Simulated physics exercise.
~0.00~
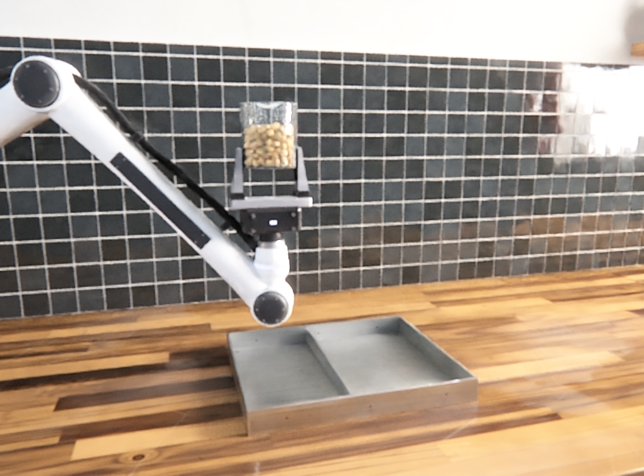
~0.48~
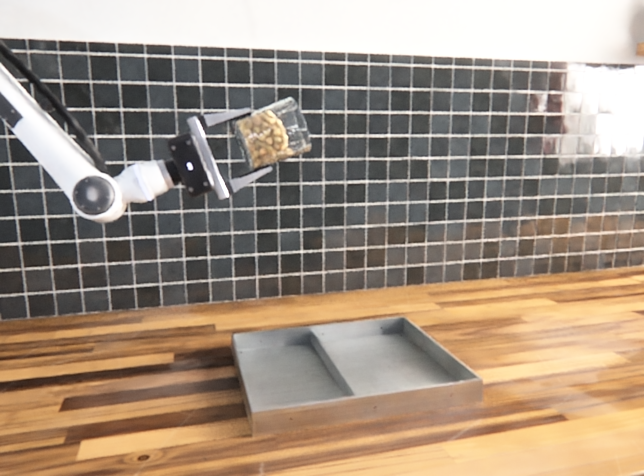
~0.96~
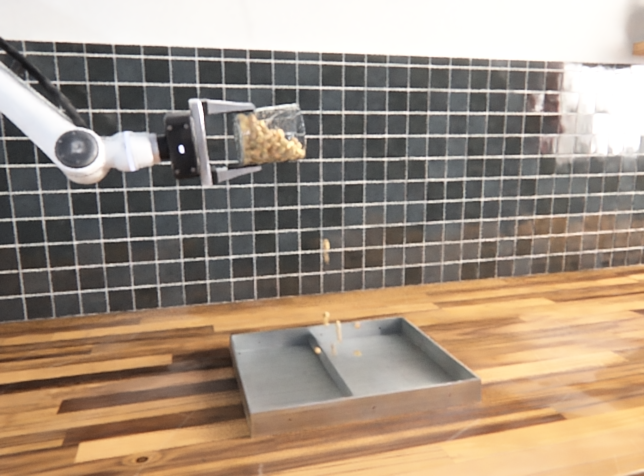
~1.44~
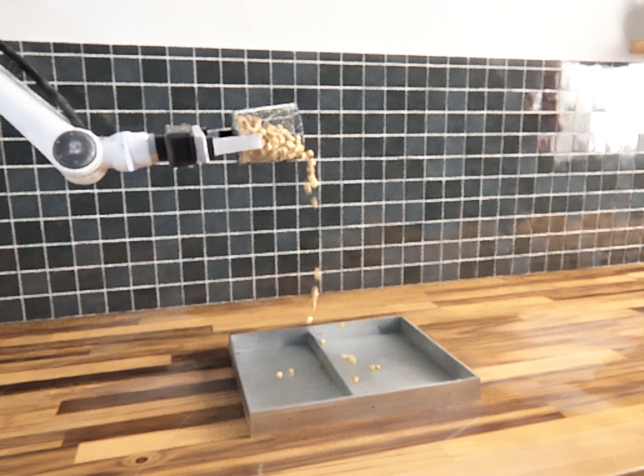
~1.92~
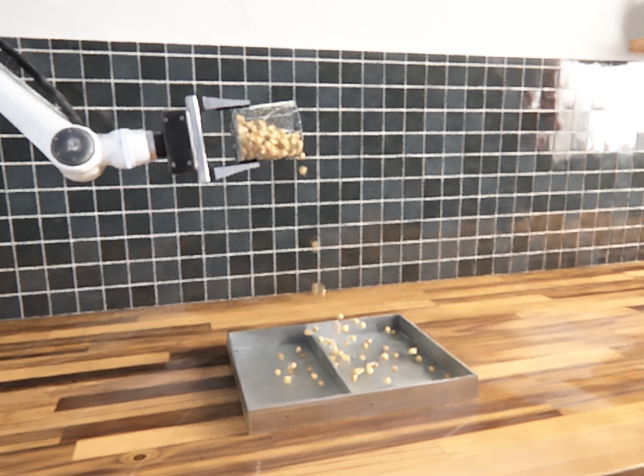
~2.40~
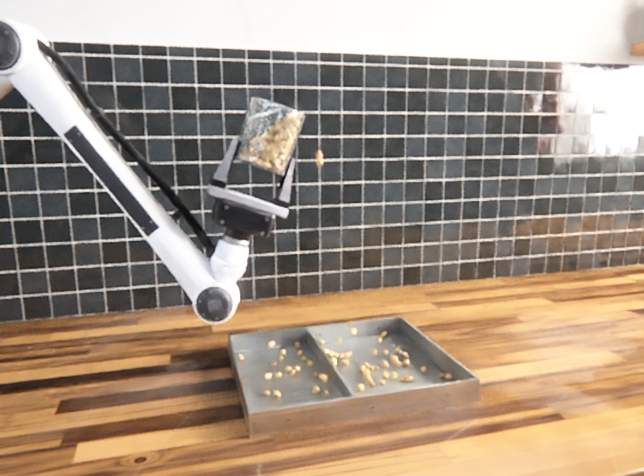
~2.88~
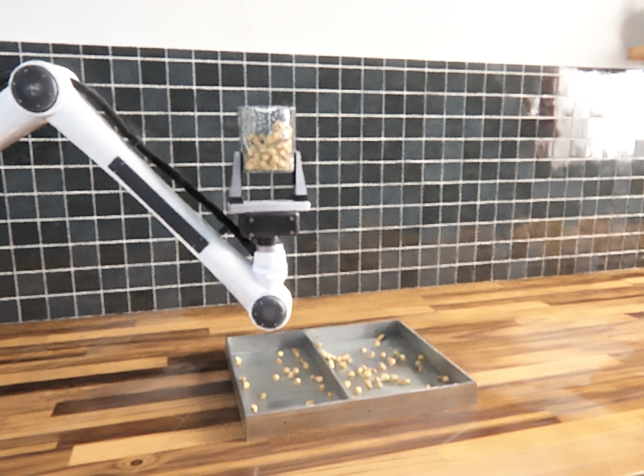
A white robot arm with a dark gripper holds a clear cup of dried chickpeas upright above a wooden counter, seen from the front against dark glossy tiles. Below it sits a grey tray split into two parts by a low wall. The arm swings the cup left and tips it onto its side, mouth to the right. Chickpeas trickle out, then fall in a thin stream, scattering into both parts as the gripper turns. The arm swings back and raises the cup upright, with most chickpeas still inside and more of the spilled ones in the right part.
